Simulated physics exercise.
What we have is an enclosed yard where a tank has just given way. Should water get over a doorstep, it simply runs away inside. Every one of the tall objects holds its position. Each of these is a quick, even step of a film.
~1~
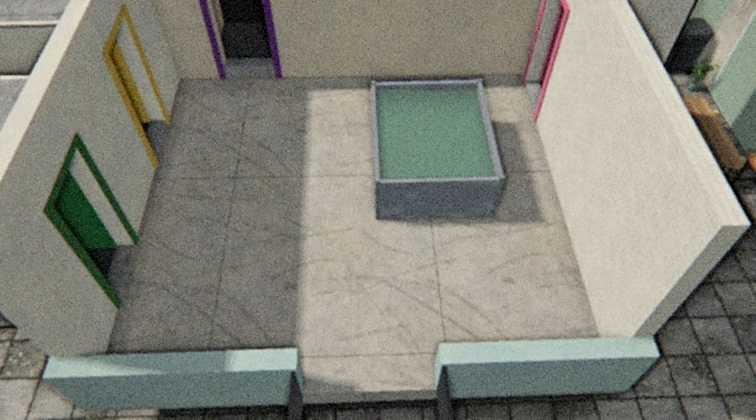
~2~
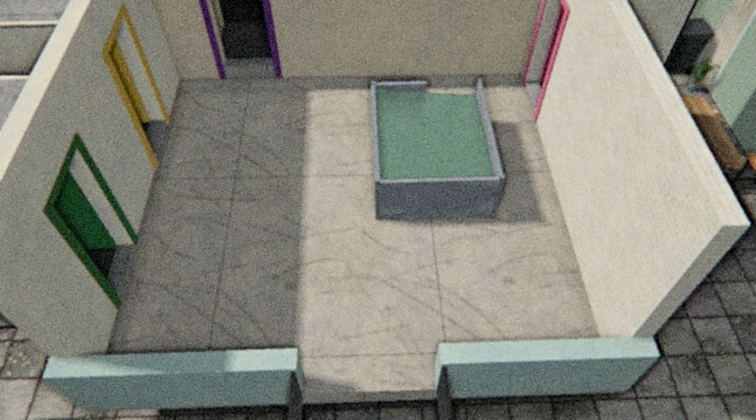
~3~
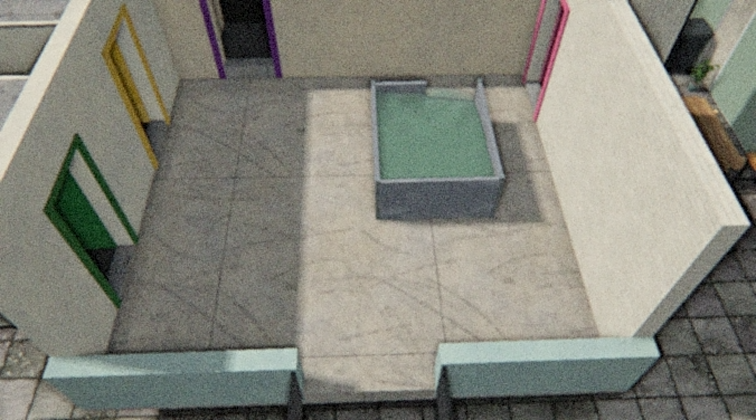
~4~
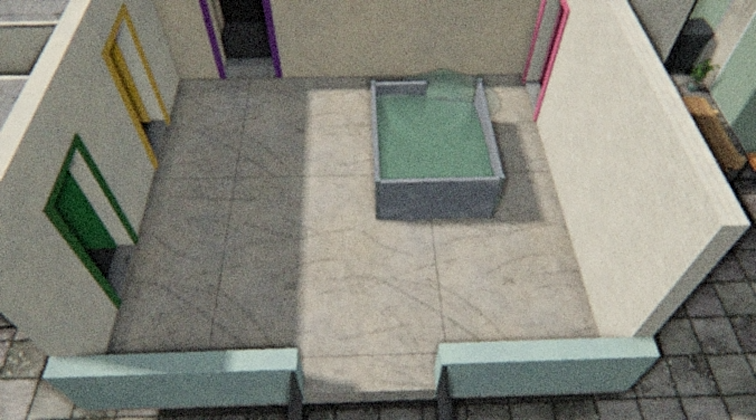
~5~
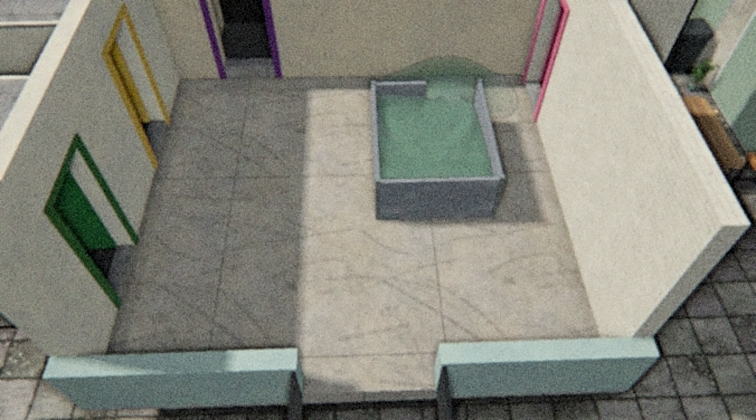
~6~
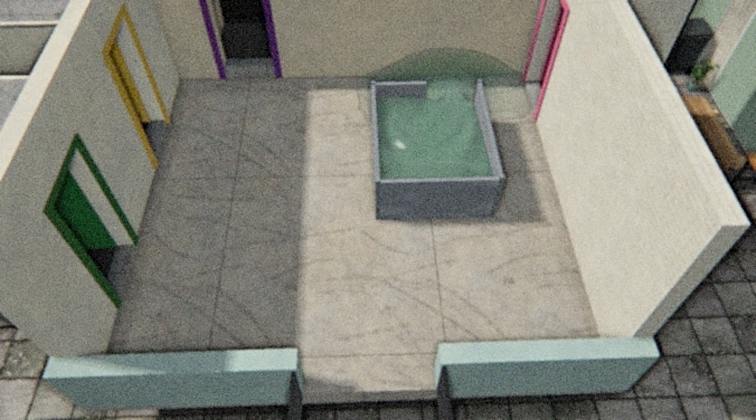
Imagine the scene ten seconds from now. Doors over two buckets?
Green door not over; purple door not over; pink door over; yellow door not over.
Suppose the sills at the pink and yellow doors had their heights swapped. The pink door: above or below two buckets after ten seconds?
Then: The pink one goes over.
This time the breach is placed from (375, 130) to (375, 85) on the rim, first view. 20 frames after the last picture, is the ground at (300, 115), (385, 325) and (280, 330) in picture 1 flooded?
So: Wetted, then spared, then spared.
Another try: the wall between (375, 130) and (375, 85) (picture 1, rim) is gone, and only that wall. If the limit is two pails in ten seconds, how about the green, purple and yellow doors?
I'd say the green door overshoots the mark, the purple door stops short and the yellow door overshoots the mark.
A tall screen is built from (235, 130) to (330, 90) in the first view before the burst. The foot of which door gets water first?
The pink one.
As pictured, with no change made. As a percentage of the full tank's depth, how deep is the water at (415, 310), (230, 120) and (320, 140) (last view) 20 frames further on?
Respectively near 0, 4 and 4 per cent.
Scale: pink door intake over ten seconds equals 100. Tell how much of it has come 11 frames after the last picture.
Around 30 percent.
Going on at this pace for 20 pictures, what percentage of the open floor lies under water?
Roughly 55 per cent.
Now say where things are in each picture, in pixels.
In the first frame, the open tank at (432, 131) is whole and still.
In the second frame, the front is at a hidden place, out from the gap on the open tank's far side.
In the third frame, water pours out on the open tank's far side and has run to a hidden place.
In the fourth frame, water pours out on the open tank's far side and has run to (469, 76).
In the fifth frame, water pours out on the open tank's far side and has run to (498, 76).
In the sixth frame, water pours out on the open tank's far side and has run to (520, 76).
A moment on, water covers 15 % of the floor; the green door not reached, the purple door not reached, the pink door over two buckets in, the yellow door not reached.
Next, water covers 30 % of the floor; the green door not reached, the purple door wet at the sill, nothing in, the pink door far over two buckets in, the yellow door not reached.
Then, water covers 55 % of the floor; the green door not reached, the purple door wet at the sill, nothing in, the pink door far over two buckets in, the yellow door under two buckets in.
Later, water covers 80 % of the floor; the green door under two buckets in, the purple door wet at the sill, nothing in, the pink door far over two buckets in, the yellow door under two buckets in.
In the end, water covers 95 % of the floor; the green door under two buckets in, the purple door wet at the sill, nothing in, the pink door far over two buckets in, the yellow door under two buckets in.
